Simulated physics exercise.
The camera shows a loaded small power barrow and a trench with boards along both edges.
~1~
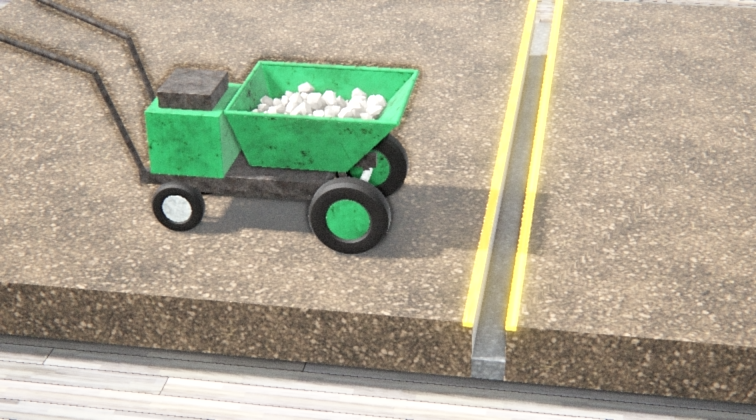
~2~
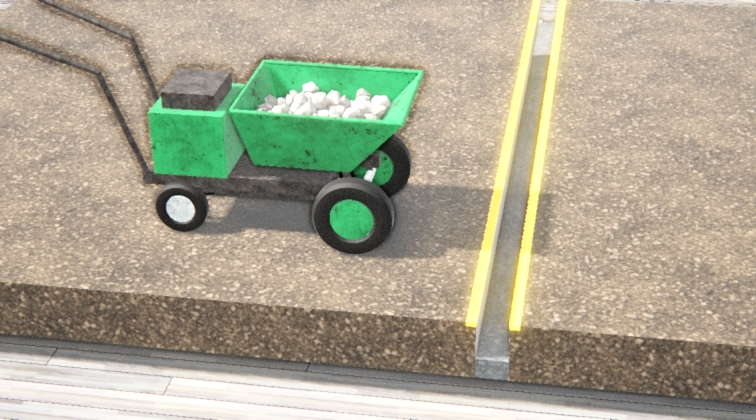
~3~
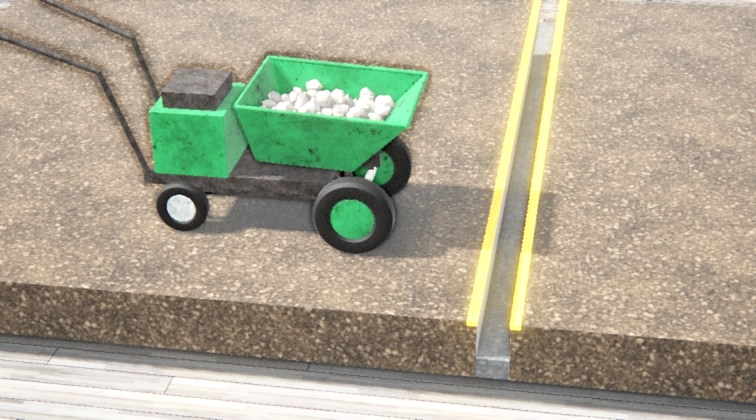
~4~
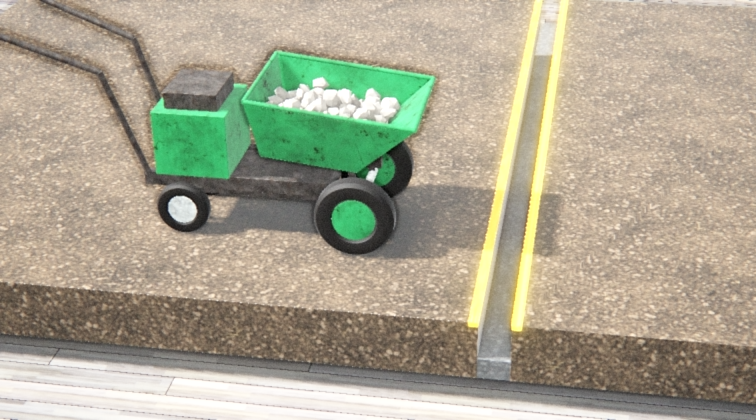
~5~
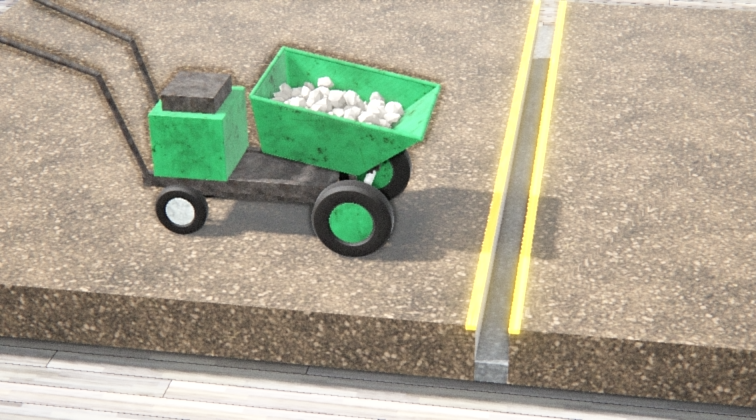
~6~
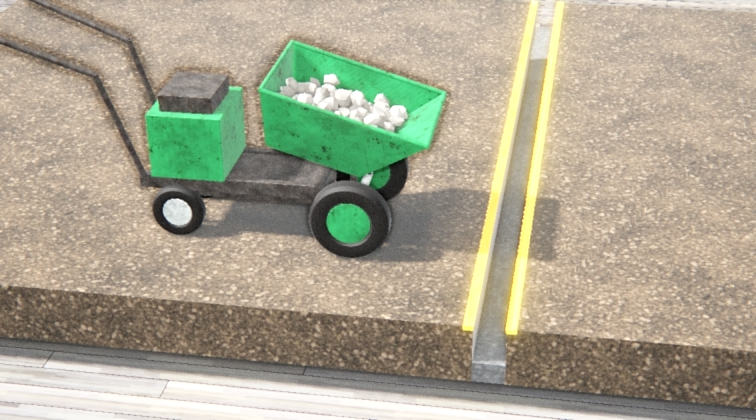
The green skip of a small barrow loaded with white stones tilts gradually toward the right.
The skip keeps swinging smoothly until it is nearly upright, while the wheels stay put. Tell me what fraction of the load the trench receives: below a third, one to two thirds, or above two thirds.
The trench receives one to two thirds.
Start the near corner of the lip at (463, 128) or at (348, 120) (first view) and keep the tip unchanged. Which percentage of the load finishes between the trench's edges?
First spot: About 0 percent; second spot: About 20 percent.
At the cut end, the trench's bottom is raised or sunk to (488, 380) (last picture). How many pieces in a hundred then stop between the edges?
Roughly 50 in a hundred.
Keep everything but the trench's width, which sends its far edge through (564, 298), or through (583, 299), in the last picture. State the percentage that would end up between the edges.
Respectively, 70 % and 70 %.
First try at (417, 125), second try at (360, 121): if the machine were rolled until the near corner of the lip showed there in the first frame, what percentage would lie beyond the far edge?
First try: Some 20 %; second try: 0 %.
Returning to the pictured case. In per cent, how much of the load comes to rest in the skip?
Something like 40 in every hundred.
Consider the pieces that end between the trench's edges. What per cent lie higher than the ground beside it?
Close to 15 per cent.
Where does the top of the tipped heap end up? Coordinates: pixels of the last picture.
Close to (501, 233).
Soon after the last picture, skip tipped steeply; all in the skip.
A little later, skip tipped right over; most in the skip; a small part short of the trench; about a quarter in or heaped over the trench; a stray few beyond it.
Later still, skip tipped right over; about a third in the skip; a stray few short of the trench; about half in or heaped over the trench; a small part beyond it.
At rest, skip tipped right over; about a third in the skip; a stray few short of the trench; about half in or heaped over the trench; a small part beyond it.
